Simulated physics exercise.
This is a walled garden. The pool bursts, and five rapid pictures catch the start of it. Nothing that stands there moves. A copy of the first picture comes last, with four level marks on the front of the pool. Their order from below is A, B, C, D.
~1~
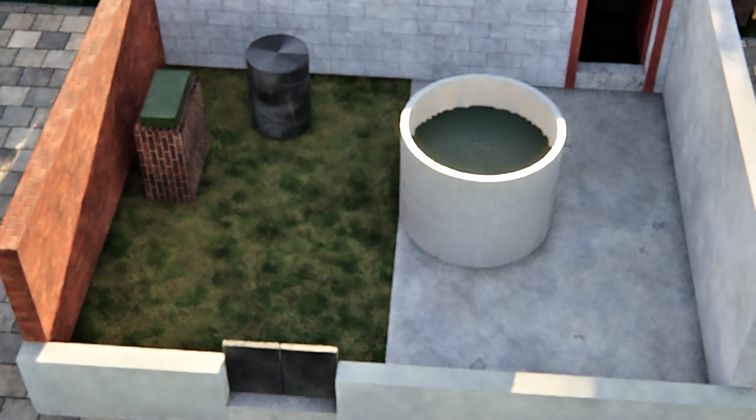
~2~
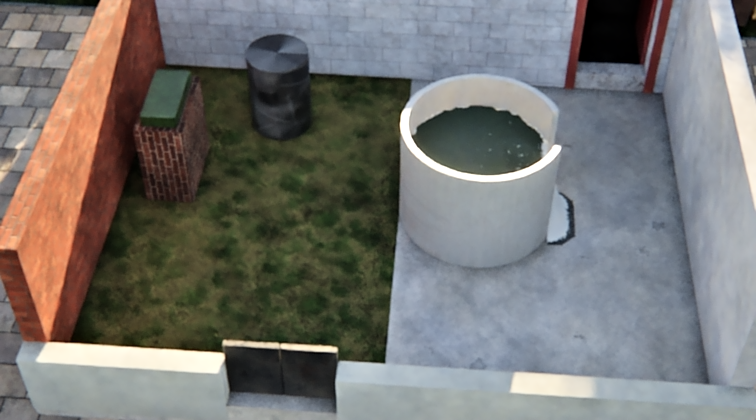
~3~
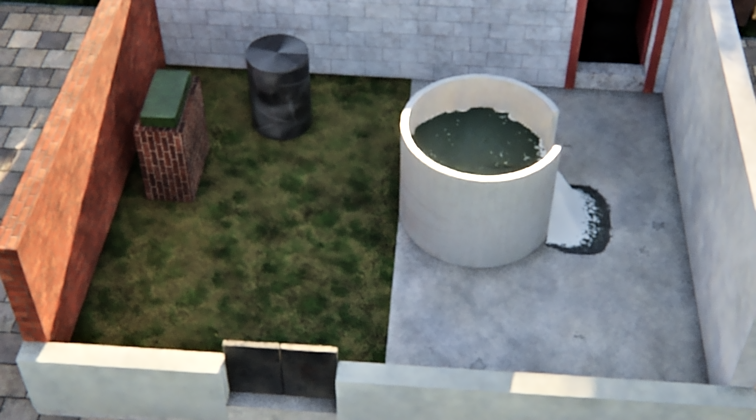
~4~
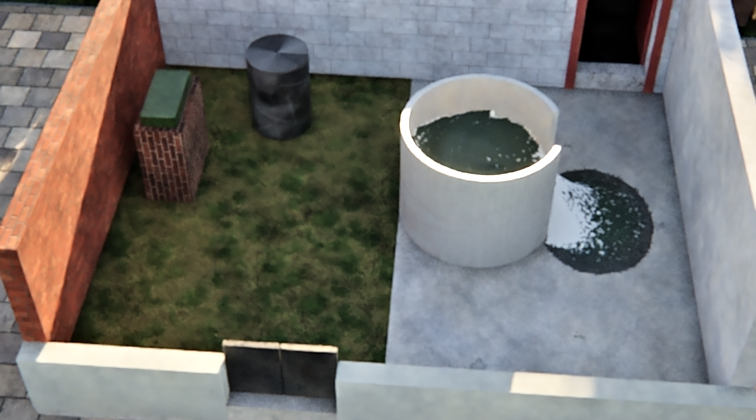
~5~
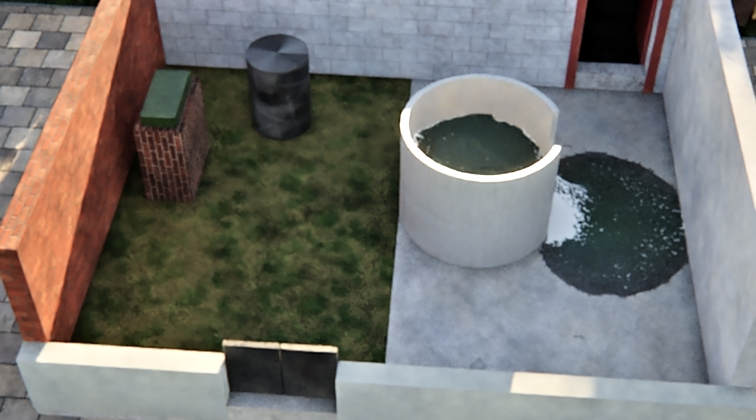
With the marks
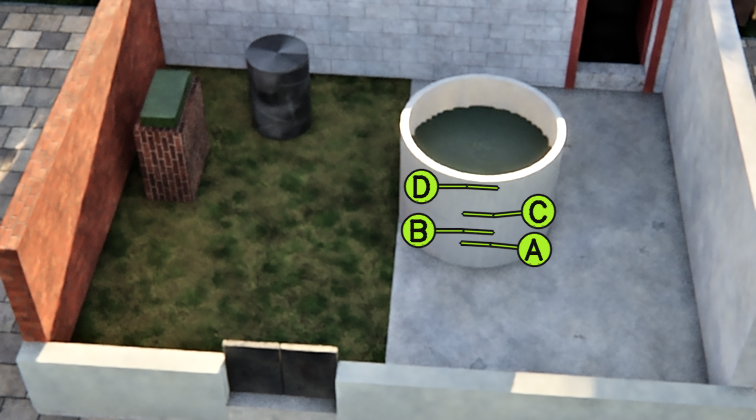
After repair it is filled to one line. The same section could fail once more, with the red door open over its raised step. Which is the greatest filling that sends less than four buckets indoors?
Line C.
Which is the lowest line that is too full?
It is D.
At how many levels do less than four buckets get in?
Three of them.
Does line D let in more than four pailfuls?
Yes.
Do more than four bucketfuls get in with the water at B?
No, not at all.
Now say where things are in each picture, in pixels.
In the first frame, water in the pool at rest, its middle at (480, 152); foot of the red doorway at (608, 90); shut gate at (281, 354).
In the second frame, 1 % of the ground under water, visible out to (550, 240).
In the third frame, 2 % of the ground under water, visible out to (598, 243).
In the fourth frame, 5 % of the ground under water, visible out to (645, 235).
In the fifth frame, 9 % of the ground under water, visible out to (684, 253).
In lime, A at (476, 243); B at (477, 231); C at (479, 214); D at (481, 187); from the bottom up A, B, C, D.
Choosing A, nothing gets over.
Choosing B, nothing gets over.
Choosing C, a bucket or two gets in.
Choosing D, about 8 bucketfuls get in.
